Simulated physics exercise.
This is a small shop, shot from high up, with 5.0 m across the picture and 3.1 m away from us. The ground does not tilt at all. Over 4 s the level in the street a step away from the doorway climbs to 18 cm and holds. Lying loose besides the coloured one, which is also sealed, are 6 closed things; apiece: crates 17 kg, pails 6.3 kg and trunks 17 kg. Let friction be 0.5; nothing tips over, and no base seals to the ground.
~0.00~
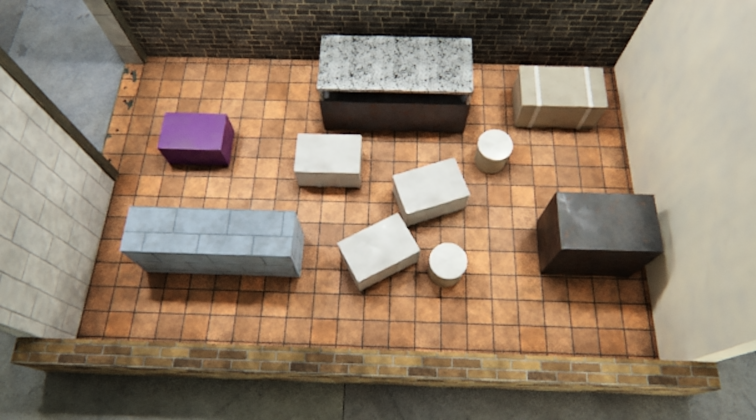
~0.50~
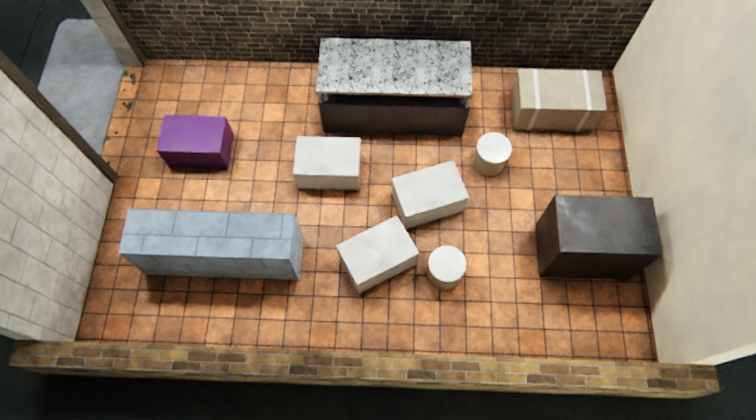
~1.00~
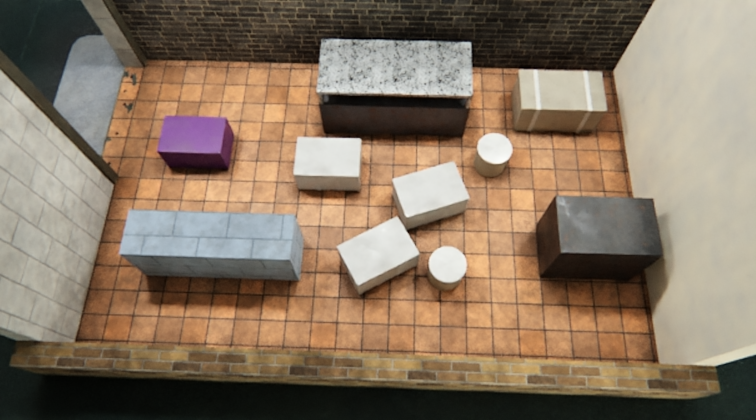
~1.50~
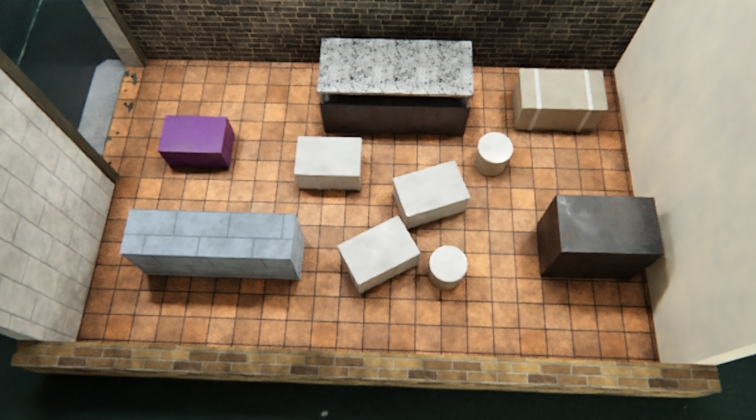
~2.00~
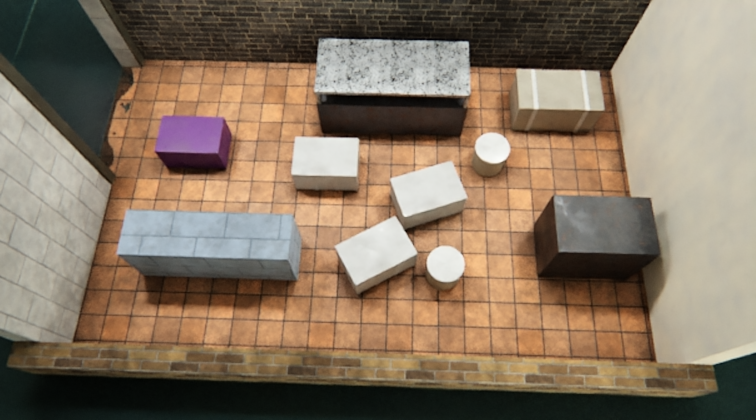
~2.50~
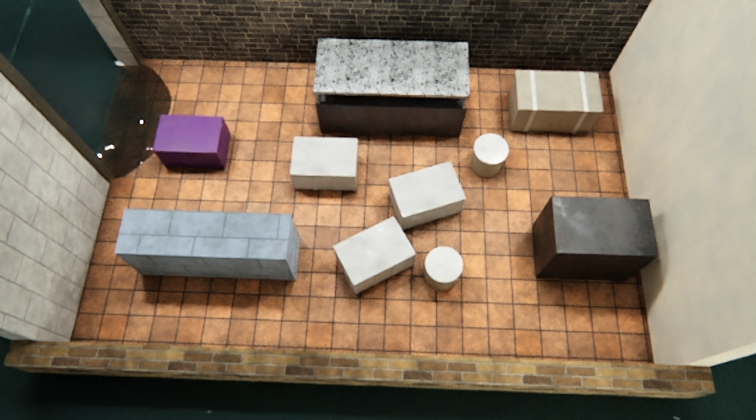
The clip opens on a high view of a small shop with an orange tiled floor, a purple crate at left and pale boxes and cylinders scattered around. Dark water creeps over the grey ground outside the left opening, then spreads onto the tiles behind the crate, while nothing inside shifts.
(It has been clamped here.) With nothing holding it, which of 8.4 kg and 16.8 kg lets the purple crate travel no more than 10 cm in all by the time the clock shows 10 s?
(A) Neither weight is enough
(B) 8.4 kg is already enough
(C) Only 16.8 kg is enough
Neither weight is enough (A).
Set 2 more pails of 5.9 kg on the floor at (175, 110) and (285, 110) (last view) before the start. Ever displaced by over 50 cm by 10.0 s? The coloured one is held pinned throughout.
The first comes out above the threshold, the second above the threshold.
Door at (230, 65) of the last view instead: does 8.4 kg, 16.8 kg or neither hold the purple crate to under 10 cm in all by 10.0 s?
For that position, nothing offered succeeds.
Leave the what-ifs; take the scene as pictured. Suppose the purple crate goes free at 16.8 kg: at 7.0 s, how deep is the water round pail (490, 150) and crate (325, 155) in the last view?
2 and 9 cm.
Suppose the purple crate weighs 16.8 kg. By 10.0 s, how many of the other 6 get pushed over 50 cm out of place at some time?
I get 3.
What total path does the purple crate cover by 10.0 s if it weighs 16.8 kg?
I'd say close to 250 cm in total.
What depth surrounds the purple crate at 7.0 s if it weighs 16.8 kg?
12 cm, roughly.
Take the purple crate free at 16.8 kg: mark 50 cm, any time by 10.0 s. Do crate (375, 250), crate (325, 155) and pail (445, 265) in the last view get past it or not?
First above the mark, second above the mark, third below the mark.
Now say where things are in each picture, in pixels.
In the first picture, the purple crate at (193, 131), on the bottom; water covers 0.0 m2; 0 of 7 have shifted.
In the second picture, the purple crate at (192, 133) rests on the ground; 0.0 m2 under water; 0 of 7 have shifted.
In the third picture, the purple crate at (192, 134), on the bottom; water covers 0.0 m2; 0 of 7 have shifted.
In the fourth picture, the purple crate at (193, 134) rests on the ground; 0.0 m2 under water; 0 of 7 have shifted.
In the fifth picture, the purple crate at (190, 134), on the bottom; 0.0 m2 under water; 0 of 7 have shifted.
In the sixth picture, the purple crate at (188, 133), on the bottom; water covers 0.4 m2; 0 of 7 have shifted.
After 3.5 s the purple crate would be 10 cm from its start with 8.4 kg and 0 cm from its start with 16.8 kg; 4 cm of water round it then.
After 4.5 s the purple crate would be 62 cm from its start with 8.4 kg and 24 cm from its start with 16.8 kg; 4 cm of water round it then.
After 7.0 s the purple crate would be 129 cm from its start with 8.4 kg and 109 cm from its start with 16.8 kg; 12 cm of water round it then.
After 10.0 s the purple crate would be 175 cm from its start with 8.4 kg and 220 cm from its start with 16.8 kg; 7 cm of water round it then.
